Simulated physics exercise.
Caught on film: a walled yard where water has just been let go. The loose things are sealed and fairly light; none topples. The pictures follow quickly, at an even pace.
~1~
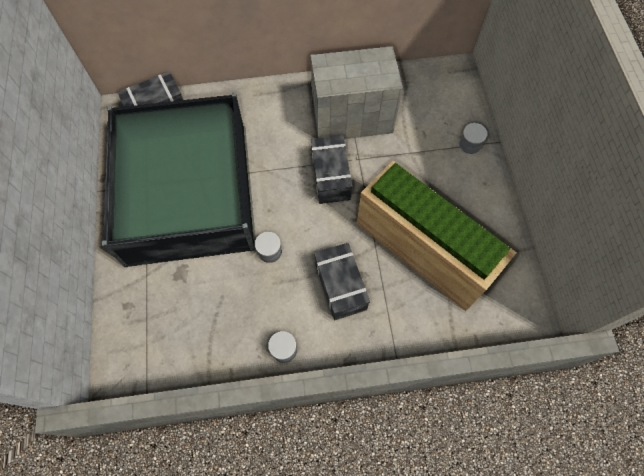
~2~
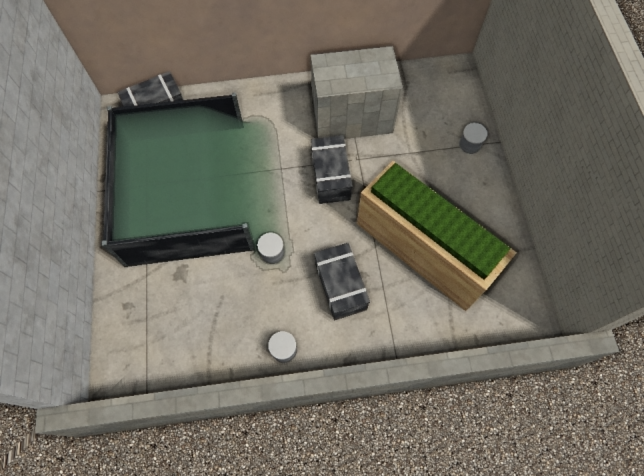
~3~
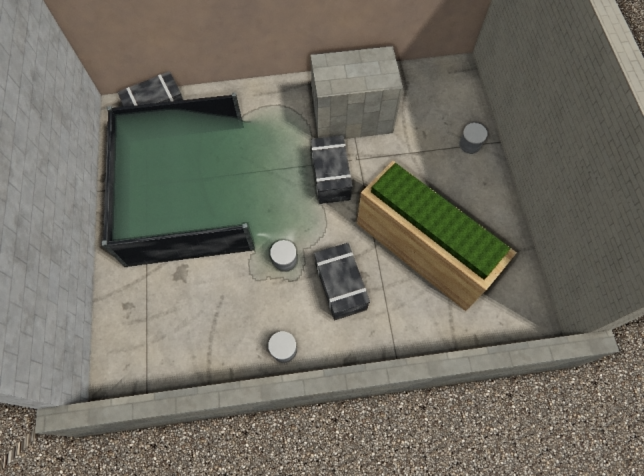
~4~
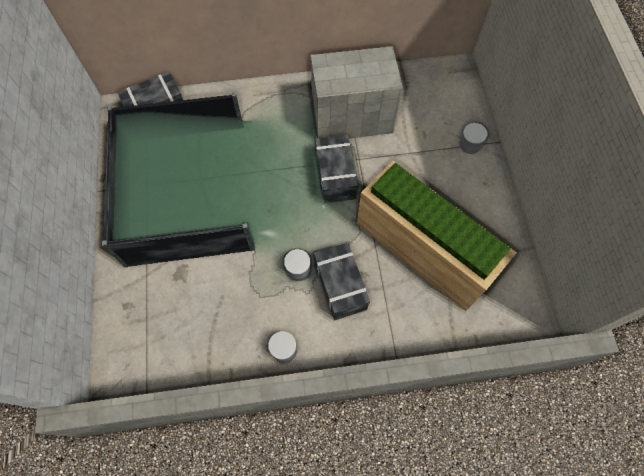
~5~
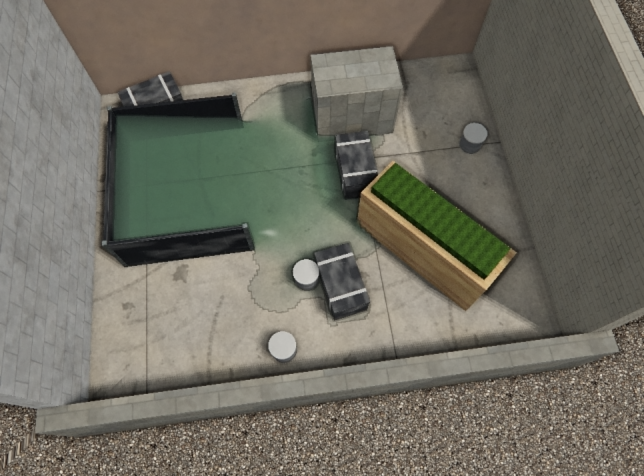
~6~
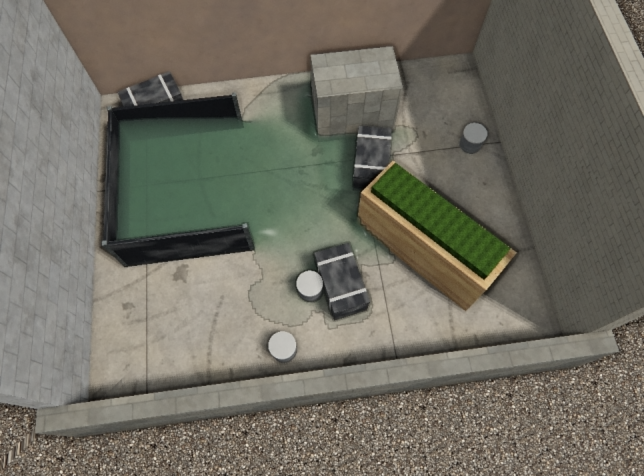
In this clip, green water spreads rightward from an opened black-walled tank across a walled yard, pushing a nearby pale pail right and toward the viewer, then shifting a dark, white-strapped trunk rightward between the block stack and planter.
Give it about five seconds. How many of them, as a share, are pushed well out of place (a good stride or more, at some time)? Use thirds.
That comes to two thirds or more.
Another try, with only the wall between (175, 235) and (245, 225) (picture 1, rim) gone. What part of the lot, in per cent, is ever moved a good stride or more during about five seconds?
Close to 30 %.
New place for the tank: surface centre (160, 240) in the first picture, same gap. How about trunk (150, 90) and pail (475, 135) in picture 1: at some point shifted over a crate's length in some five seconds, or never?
One after the other: Never so far, pushed that far.
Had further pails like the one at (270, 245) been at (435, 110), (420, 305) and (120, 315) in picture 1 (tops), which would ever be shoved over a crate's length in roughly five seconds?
One after the other: Moved that far, shifted that much, not that far.
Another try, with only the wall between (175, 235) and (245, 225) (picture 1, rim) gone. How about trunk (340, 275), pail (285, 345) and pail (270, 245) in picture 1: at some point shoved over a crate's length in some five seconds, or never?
As listed: Shifted that much, yes, not that far.
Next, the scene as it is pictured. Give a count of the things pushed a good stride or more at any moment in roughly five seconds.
That makes 6.
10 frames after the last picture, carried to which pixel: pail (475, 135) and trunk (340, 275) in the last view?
Roughly at (496, 114) and (405, 328).
A moment on, 2 of 7 are well off their spots; 0 afloat.
Next, 4 of 7 are well off their spots; 3 afloat.
Later, 5 of 7 are well off their spots; 5 afloat.
In the end, 5 of 7 are well off their spots, and 6 have been at some point; 5 afloat.
